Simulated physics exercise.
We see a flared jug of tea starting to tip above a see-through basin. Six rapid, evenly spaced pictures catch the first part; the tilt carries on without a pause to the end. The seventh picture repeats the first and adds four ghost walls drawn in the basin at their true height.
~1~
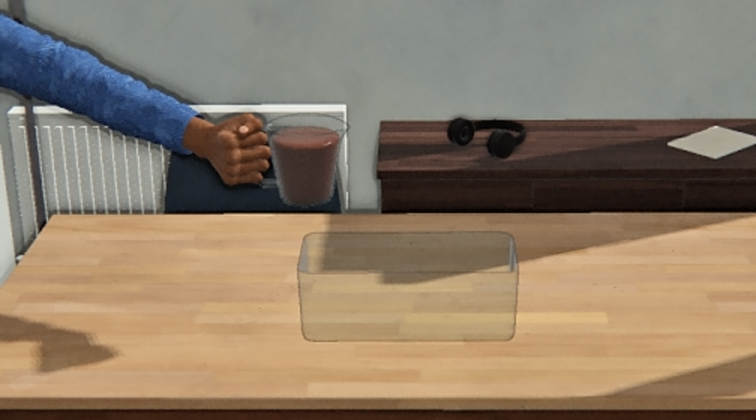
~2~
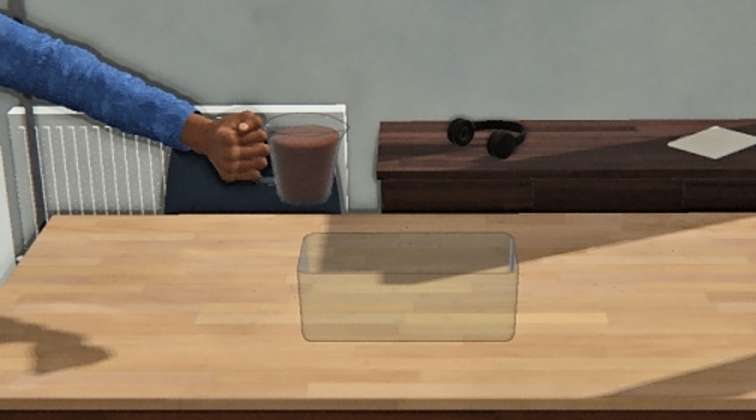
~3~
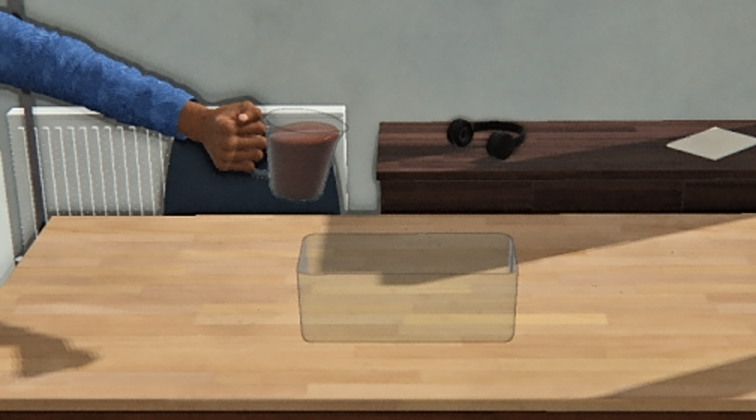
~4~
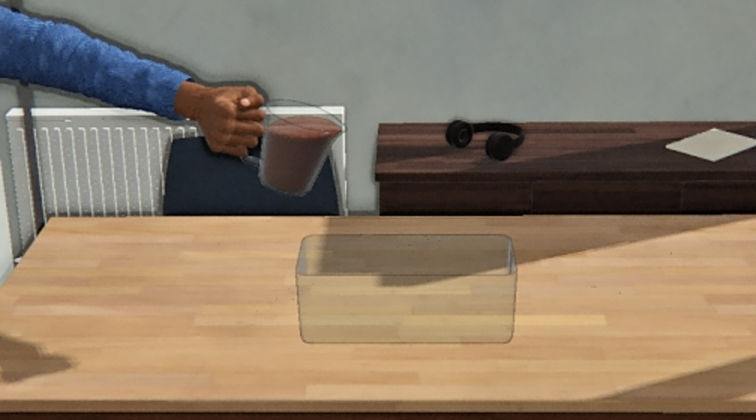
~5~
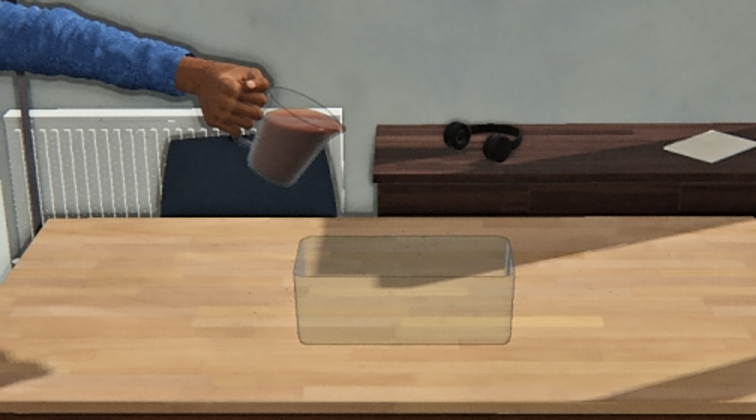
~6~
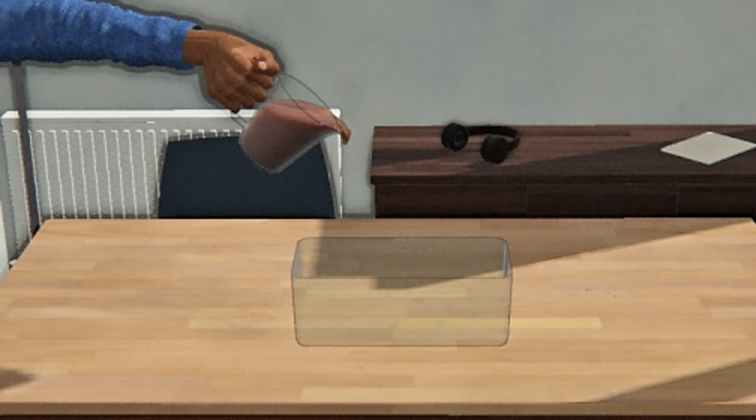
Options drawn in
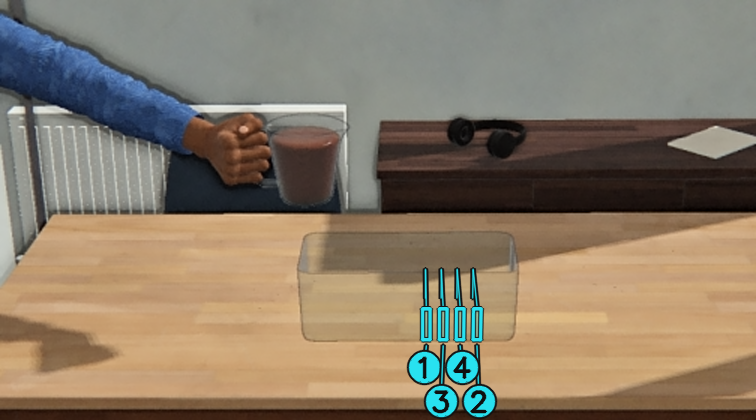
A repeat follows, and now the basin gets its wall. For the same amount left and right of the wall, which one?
3 works best here.
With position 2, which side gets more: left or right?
The left one.
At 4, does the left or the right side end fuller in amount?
The left side.
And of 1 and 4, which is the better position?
Here it is position 1.
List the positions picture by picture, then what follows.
In the first picture, upright, lip at (349, 127); basin from (302, 339) to (515, 339); nothing has left yet.
In the second picture, upright, lip at (348, 127); nothing has left yet.
In the third picture, tipped about 8°, lip at (348, 128); nothing has left yet.
In the fourth picture, tipped about 17°, lip at (346, 129); nothing has left yet.
In the fifth picture, tipped about 29°, lip at (344, 130); tea is over the lip, down to (344, 130).
In the sixth picture, tipped about 43°, lip at (341, 131); tea is over the lip, down to (345, 143).
In cyan, 1 at (426, 345); 2 at (476, 345); 3 at (443, 345); 4 at (460, 345).
Choosing 1, about 17 % ends left of the wall and 76 % right of it; 7 % is lost outside.
Choosing 2, about 87 % ends left of the wall and 4 % right of it; 9 % is lost outside.
Choosing 3, about 56 % ends left of the wall and 37 % right of it; 6 % is lost outside.
Choosing 4, about 84 % ends left of the wall and 4 % right of it; 13 % is lost outside.
